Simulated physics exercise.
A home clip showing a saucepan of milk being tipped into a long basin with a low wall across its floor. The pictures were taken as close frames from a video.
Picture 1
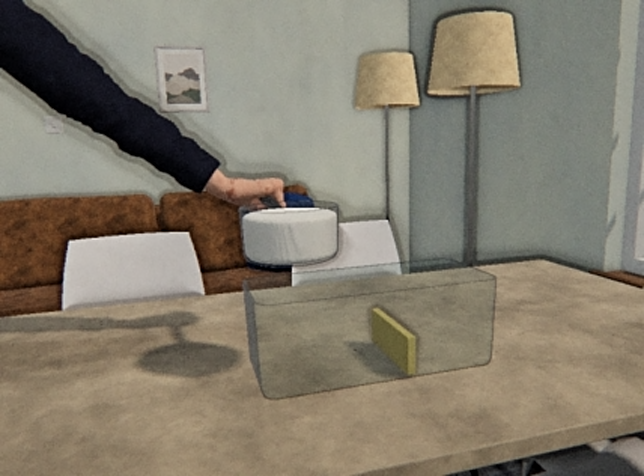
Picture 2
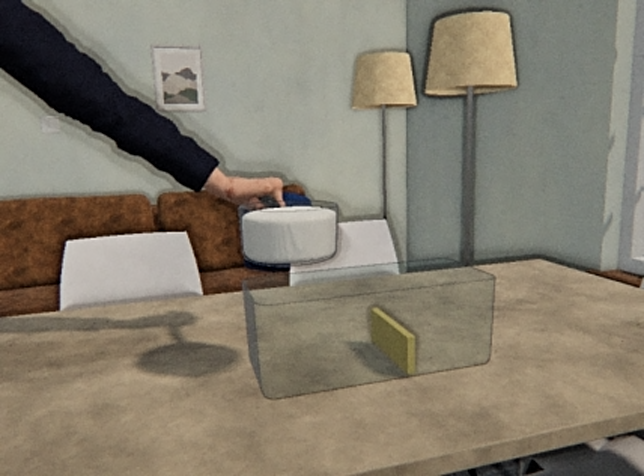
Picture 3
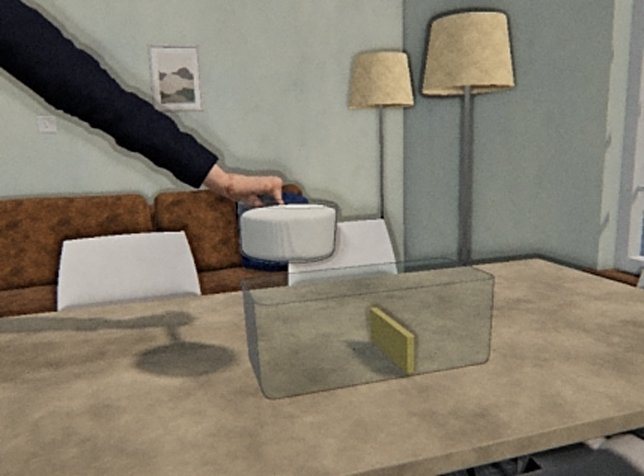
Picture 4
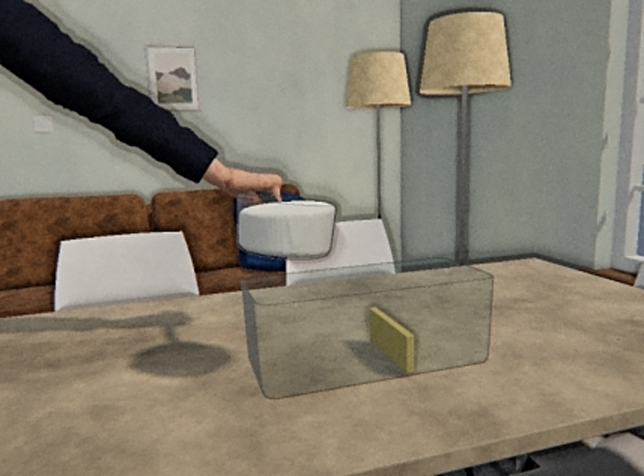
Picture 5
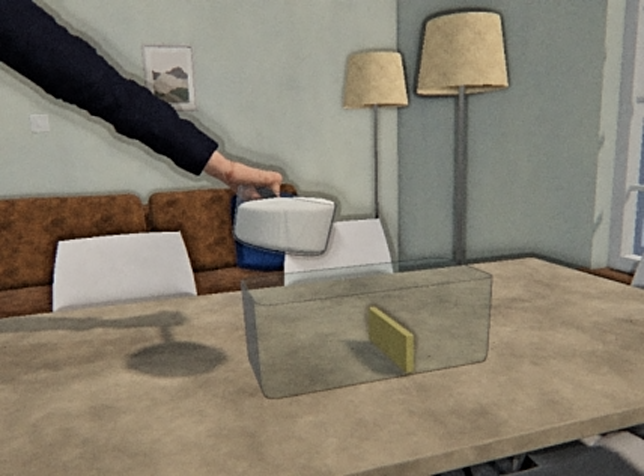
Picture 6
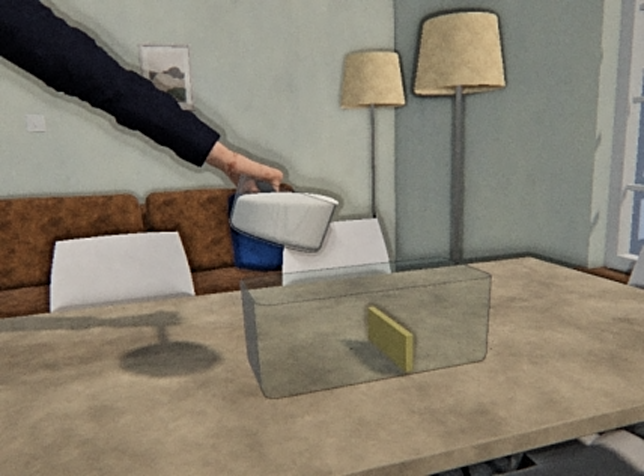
A hand at the end of a dark-sleeved arm, reaching in from the upper left, holds a white round pan nearly level, then tilts it gradually down to the right. Below it, a clear long basin with a low yellow wall inside stands on a beige table, seen from slightly above. Behind are white chairs, a brown sofa, and two tan-shaded lamps, as the view drifts slightly right.
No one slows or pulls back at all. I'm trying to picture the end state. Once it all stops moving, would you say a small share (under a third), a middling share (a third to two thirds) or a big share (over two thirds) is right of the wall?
A big share, over two thirds.
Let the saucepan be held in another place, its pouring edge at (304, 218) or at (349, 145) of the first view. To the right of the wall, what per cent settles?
25 %, 70 %.
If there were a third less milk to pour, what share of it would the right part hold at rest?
Roughly 75 %.
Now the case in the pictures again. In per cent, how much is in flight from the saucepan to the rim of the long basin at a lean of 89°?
Close to 45 in a hundred.
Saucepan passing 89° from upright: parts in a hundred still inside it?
Around 40 in a hundred has not poured out yet.
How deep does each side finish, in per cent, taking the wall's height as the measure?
Left 10 per cent, right 60.
A moment on, the saucepan is tipped on its side and 41 per cent is still to pour, 7 is left of the wall and 6 right of it.
Next, the saucepan is tipped right over and 2 per cent is still to pour, 9 is left of the wall and 78 right of it.
Then the saucepan is tipped right over and 0 per cent is still to pour, 21 is left of the wall and 77 right of it.
Later the saucepan is tipped right over and 0 per cent is still to pour, 21 is left of the wall and 76 right of it.
At rest 21 per cent lies left of the wall, 76 right of it and 2 outside.
